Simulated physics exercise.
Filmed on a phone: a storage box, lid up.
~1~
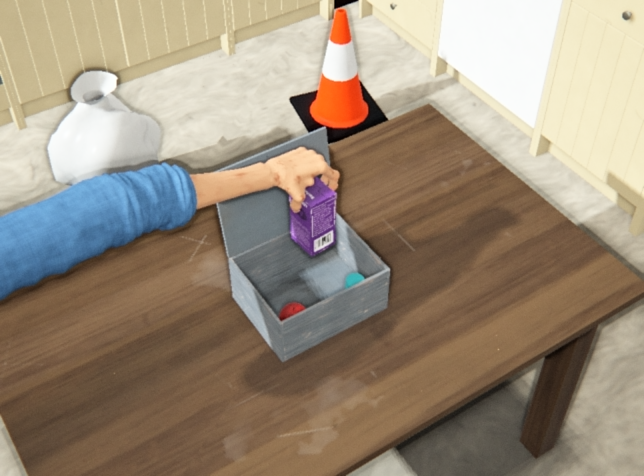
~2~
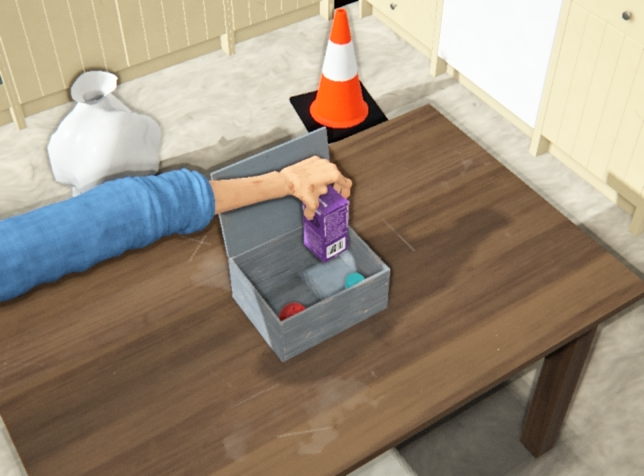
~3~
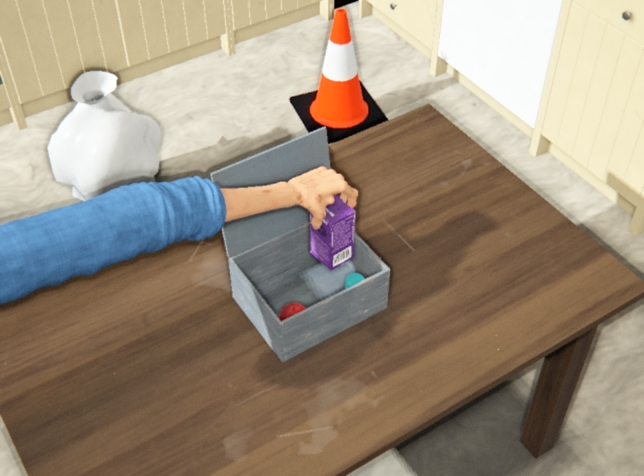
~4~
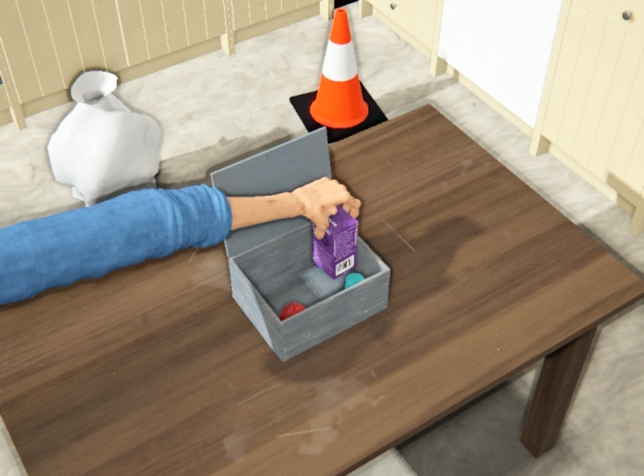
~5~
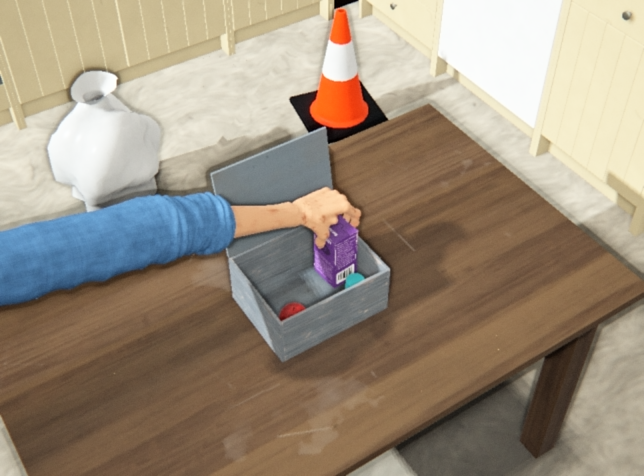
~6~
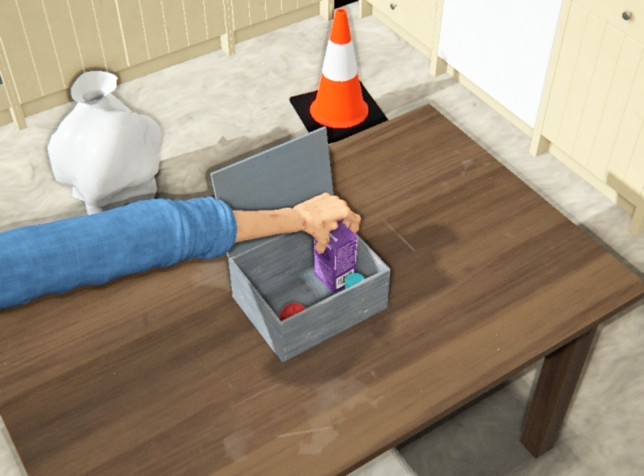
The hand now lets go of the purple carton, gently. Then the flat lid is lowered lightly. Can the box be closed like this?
Outcome: The lid is held up.
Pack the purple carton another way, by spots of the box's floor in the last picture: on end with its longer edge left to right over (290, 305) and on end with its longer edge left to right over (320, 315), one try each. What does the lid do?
In the first case it will not close; in the second case it is held up.
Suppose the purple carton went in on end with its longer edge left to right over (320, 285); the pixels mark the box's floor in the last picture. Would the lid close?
Then it will not close.
Then, 1.40 s later than the last frame, lid 76° above the rim.
Then, 1.70 s later than the last frame, lid 47° above the rim.
When it is over, lid 31° above the rim; all 3 as before. End places, in pixels of the last picture, purple carton near (336, 256).
